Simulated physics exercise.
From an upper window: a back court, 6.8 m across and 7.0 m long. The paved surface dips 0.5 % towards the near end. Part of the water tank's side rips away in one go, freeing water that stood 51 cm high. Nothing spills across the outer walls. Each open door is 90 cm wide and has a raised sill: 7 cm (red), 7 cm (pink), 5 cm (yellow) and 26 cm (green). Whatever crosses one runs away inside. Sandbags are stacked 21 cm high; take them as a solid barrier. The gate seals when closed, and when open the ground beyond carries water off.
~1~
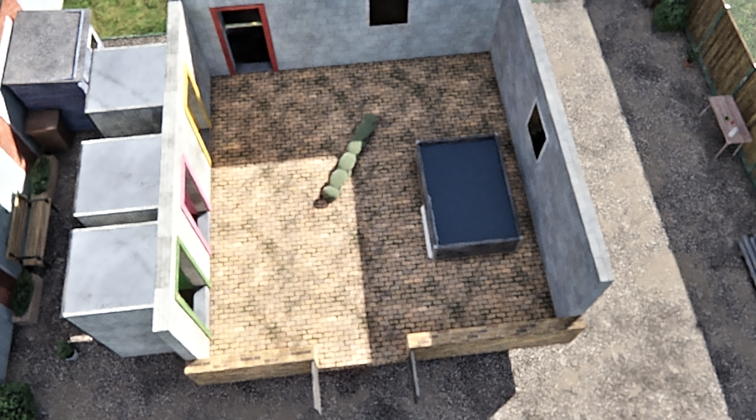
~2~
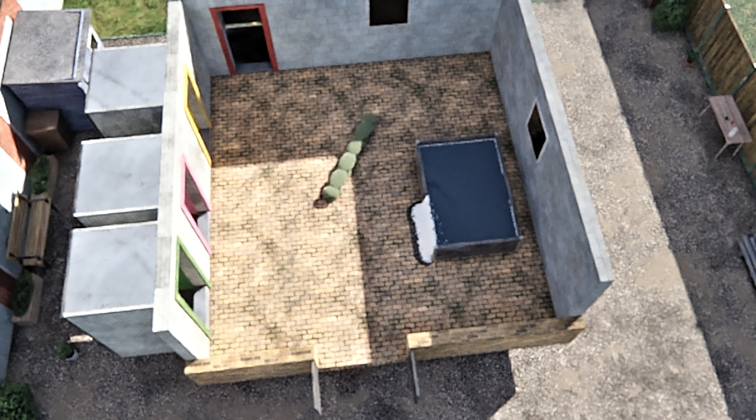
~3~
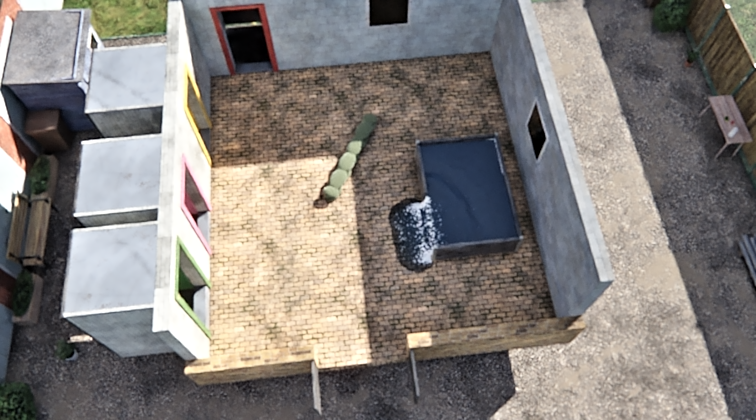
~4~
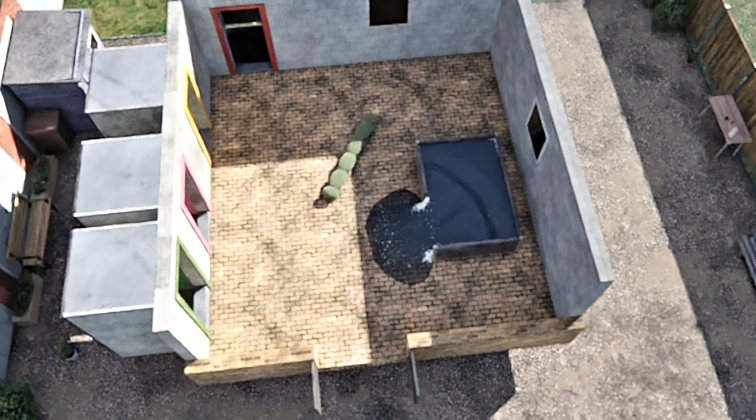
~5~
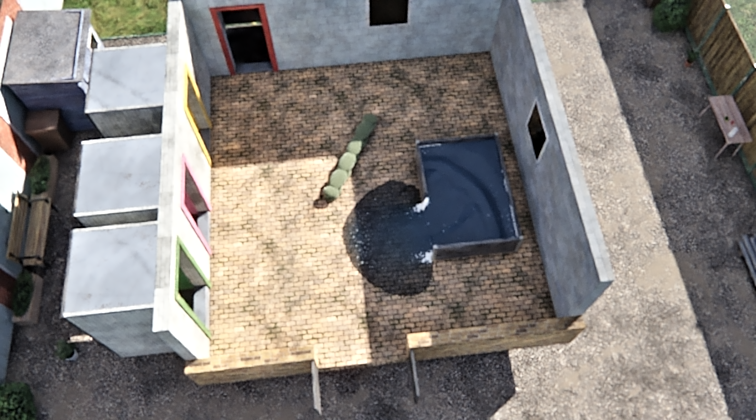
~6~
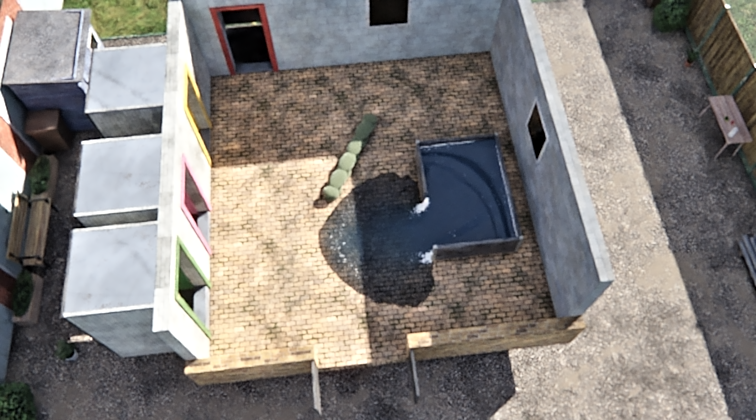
Water bursts from the left side of a dark tank and spreads across the paving.
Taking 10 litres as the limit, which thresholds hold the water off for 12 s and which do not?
Door by door: At the red door it does not reach the limit; at the pink door it exceeds the limit; at the yellow door it stays under the limit; at the green door it stays under the limit.
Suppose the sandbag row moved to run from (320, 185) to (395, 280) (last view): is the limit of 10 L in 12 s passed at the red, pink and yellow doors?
Against that limit: Red under, pink not over, yellow not over.
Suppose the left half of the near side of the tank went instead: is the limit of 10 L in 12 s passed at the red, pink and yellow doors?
Against that limit: Red under, pink not over, yellow not over.
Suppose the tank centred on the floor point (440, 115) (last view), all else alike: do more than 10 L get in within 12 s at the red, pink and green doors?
Then: Red not over, pink below, green below.
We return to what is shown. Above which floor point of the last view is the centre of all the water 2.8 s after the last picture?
Near (365, 239).
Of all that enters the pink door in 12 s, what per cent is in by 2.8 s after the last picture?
About 50 per cent.
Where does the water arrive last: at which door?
It is the red one.
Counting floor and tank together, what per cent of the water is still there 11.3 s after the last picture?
Roughly 74 in a hundred.
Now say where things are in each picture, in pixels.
In the first picture, still water, 51 cm deep, in the water tank at (467, 190).
In the second picture, the front is at (423, 261), 0.7 m from the gap at (431, 227); 0.3 m2 of floor is under water; 51 cm left at the back of the water tank.
In the third picture, water pours out at (431, 228) and has run 0.9 m, to (406, 263); typically 9 cm deep outside, 51 cm at the water tank's back.
In the fourth picture, the front is at (371, 221), 1.3 m from the gap at (431, 228); 1.8 m2 of floor is under water; 51 cm left at the back of the water tank.
In the fifth picture, the front is at (346, 232), 1.7 m from the gap at (431, 228); 2.9 m2 of floor is under water; 50 cm left at the back of the water tank.
In the sixth picture, the front is at (323, 234), 2.2 m from the gap at (431, 228); 4.1 m2 of floor is under water; 45 cm left at the back of the water tank.
Then, 0.7 s after the last picture water covers 25 % of the floor and is deepest (28 cm) near (421, 248); red door not reached, pink door not reached, yellow door not reached, green door not reached.
Then, 1.5 s after the last picture water covers 35 % of the floor and is deepest (22 cm) near (421, 248); red door not reached, pink door 14 cm at the sill, 4 L in, yellow door not reached, green door 17 cm at the sill, 0 L in.
Then, 2.8 s after the last picture water covers 40 % of the floor and is deepest (23 cm) near (210, 368); red door not reached, pink door 16 cm at the sill, 58 L in, yellow door 4 cm at the sill, 0 L in, green door 19 cm at the sill, 0 L in.
Then, 6.3 s after the last picture water covers 55 % of the floor and is deepest (10 cm) near (319, 284); red door 5 cm at the sill, 0 L in, pink door 8 cm at the sill, 110 L in, yellow door 5 cm at the sill, 0 L in, green door 8 cm at the sill, 0 L in.
Then, 11.3 s after the last picture water covers 80 % of the floor and is deepest (6 cm) near (210, 368); red door 5 cm at the sill, 1 L in, pink door 4 cm at the sill, 111 L in, yellow door 4 cm at the sill, 0 L in, green door 5 cm at the sill, 0 L in.
